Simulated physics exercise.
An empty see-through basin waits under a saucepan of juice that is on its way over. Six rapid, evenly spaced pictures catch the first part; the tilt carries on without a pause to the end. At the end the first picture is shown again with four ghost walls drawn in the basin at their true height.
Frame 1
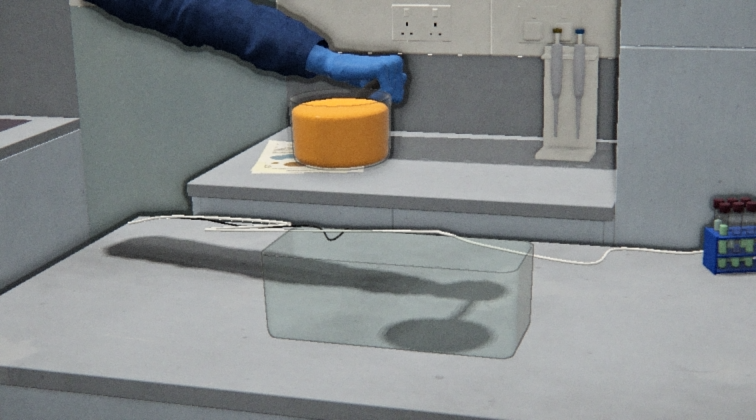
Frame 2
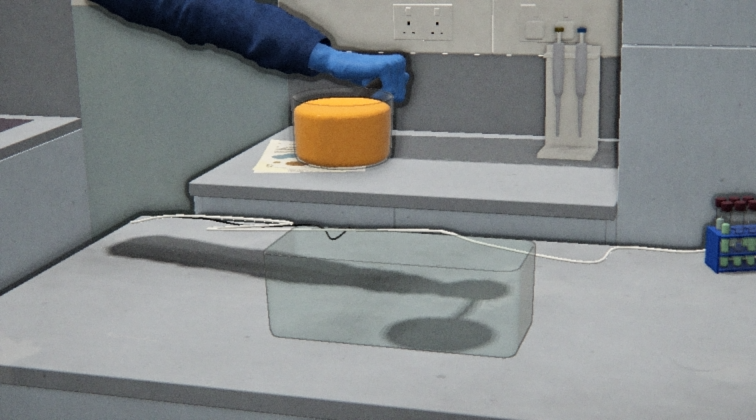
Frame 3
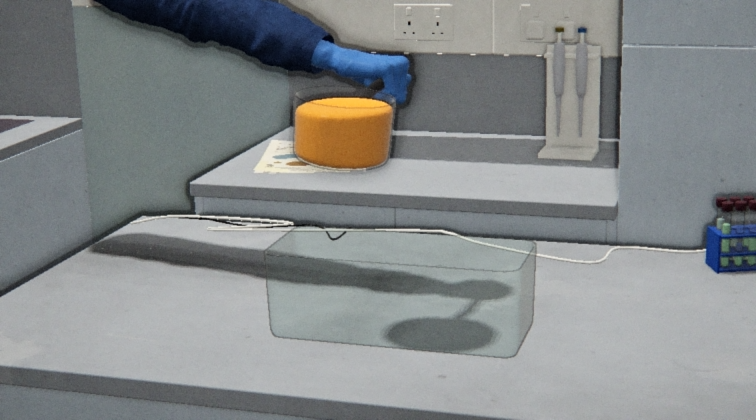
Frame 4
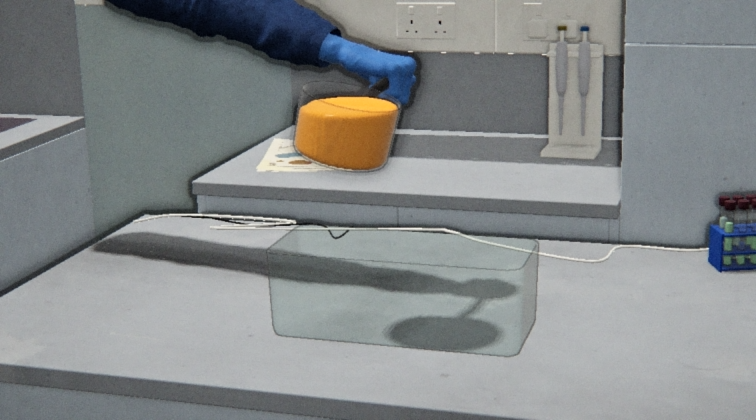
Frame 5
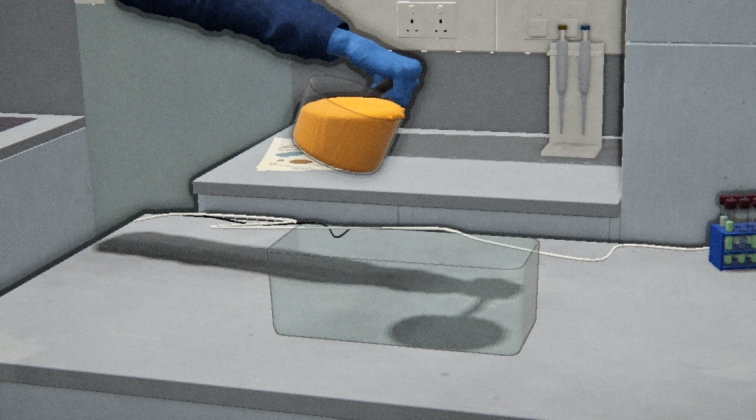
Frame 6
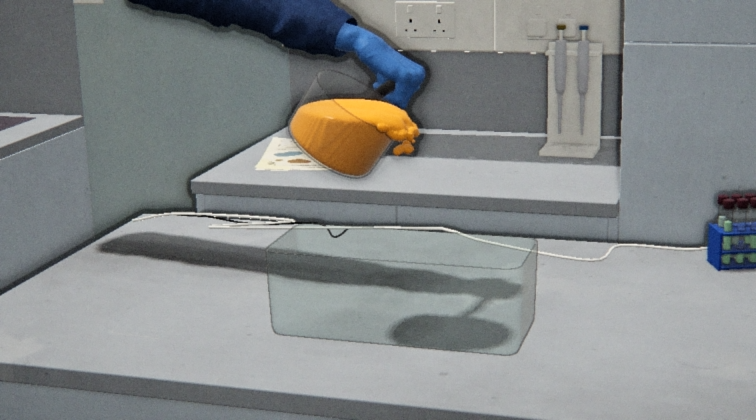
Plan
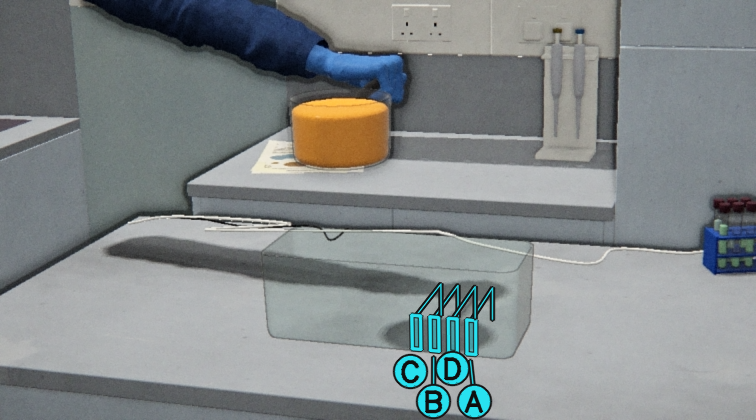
At first, a blue-gloved hand holds a see-through saucepan of orange juice upright above a raised counter, with an empty clear basin on the bench in front. The hand then tilts the pan gradually to the right, and the juice slides over its lip and begins running down the outside.
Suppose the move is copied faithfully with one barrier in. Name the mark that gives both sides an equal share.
B is best.
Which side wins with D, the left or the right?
More ends on the left.
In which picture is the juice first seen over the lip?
In picture 5.
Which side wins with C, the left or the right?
The right side.
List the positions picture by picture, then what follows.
Upright, lip at (386, 98); basin from (269, 335) to (516, 358); nothing has left yet, in the first frame.
Upright, lip at (389, 98); nothing has left yet, in the second frame.
Tipped about 6°, lip at (392, 102); nothing has left yet, in the third frame.
Tipped about 13°, lip at (397, 108); nothing has left yet, in the fourth frame.
Tipped about 23°, lip at (400, 116); juice is over the lip, down to (400, 116), in the fifth frame.
Tipped about 34°, lip at (400, 128); juice is over the lip, down to (407, 150), in the sixth frame.
In cyan, A at (470, 360); B at (433, 357); C at (415, 355); D at (451, 358).
If A is chosen, about 95 % ends left of the wall and 3 % right of it.
If B is chosen, about 48 % ends left of the wall and 51 % right of it.
If C is chosen, about 28 % ends left of the wall and 71 % right of it.
If D is chosen, about 76 % ends left of the wall and 22 % right of it.
